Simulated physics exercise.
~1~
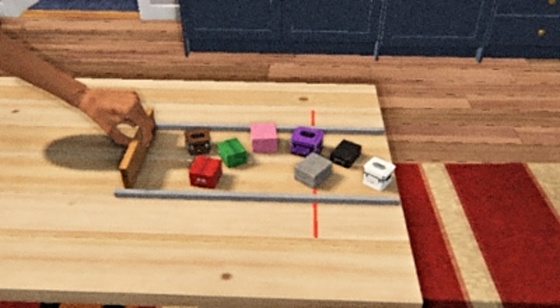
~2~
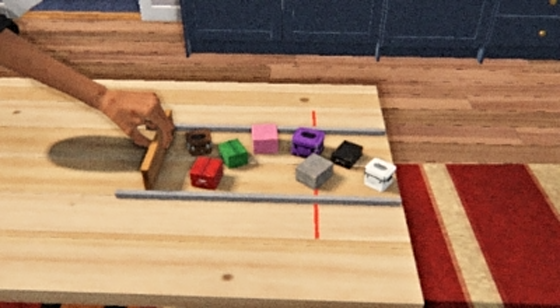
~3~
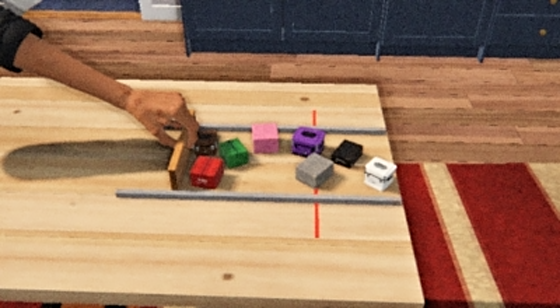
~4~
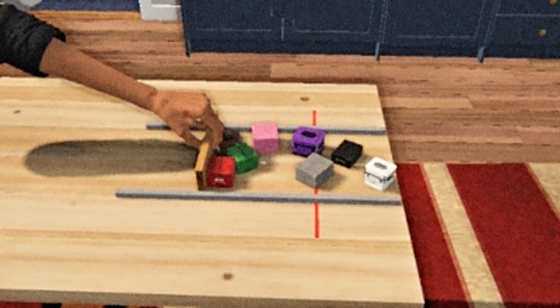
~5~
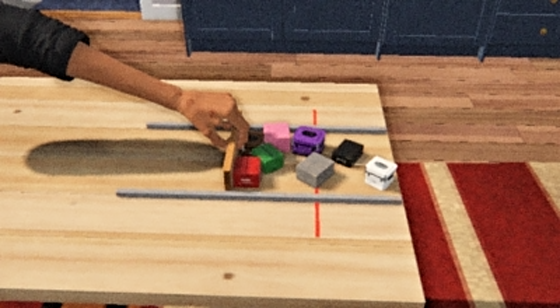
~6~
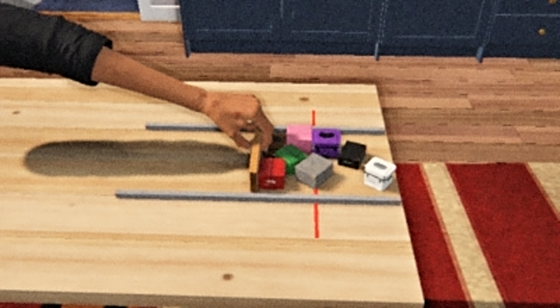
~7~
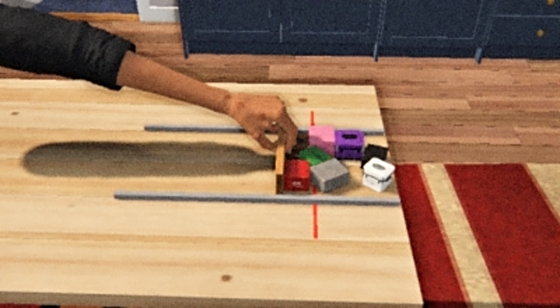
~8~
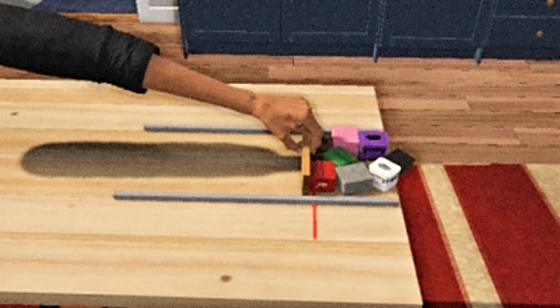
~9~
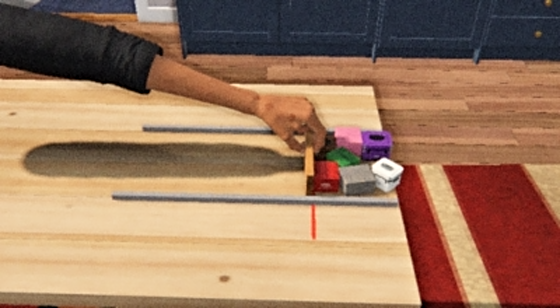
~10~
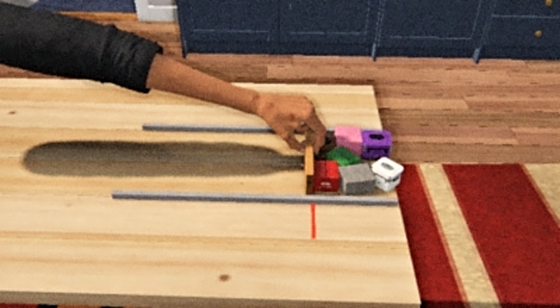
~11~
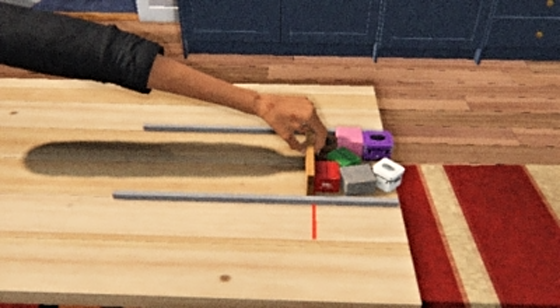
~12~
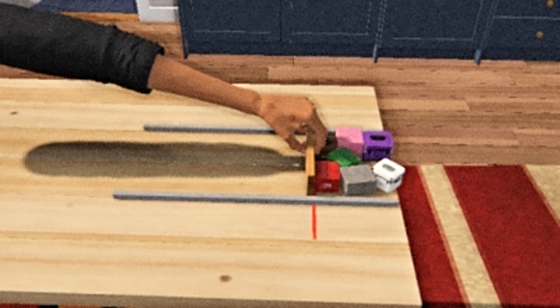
At first, a hand holds a small upright board at the left of a channel between two grey rails on a wooden table, with eight coloured boxes scattered ahead of it. The hand slides the board right until it meets the brown and red boxes, then the green one. The growing cluster presses into the pink, purple and grey boxes, and soon crowds the black and white ones near the table's end. The black box tips at the edge and drops out of sight. The board stops near the red tape line, the remaining boxes bunched at the edge, with the purple and white ones outermost.
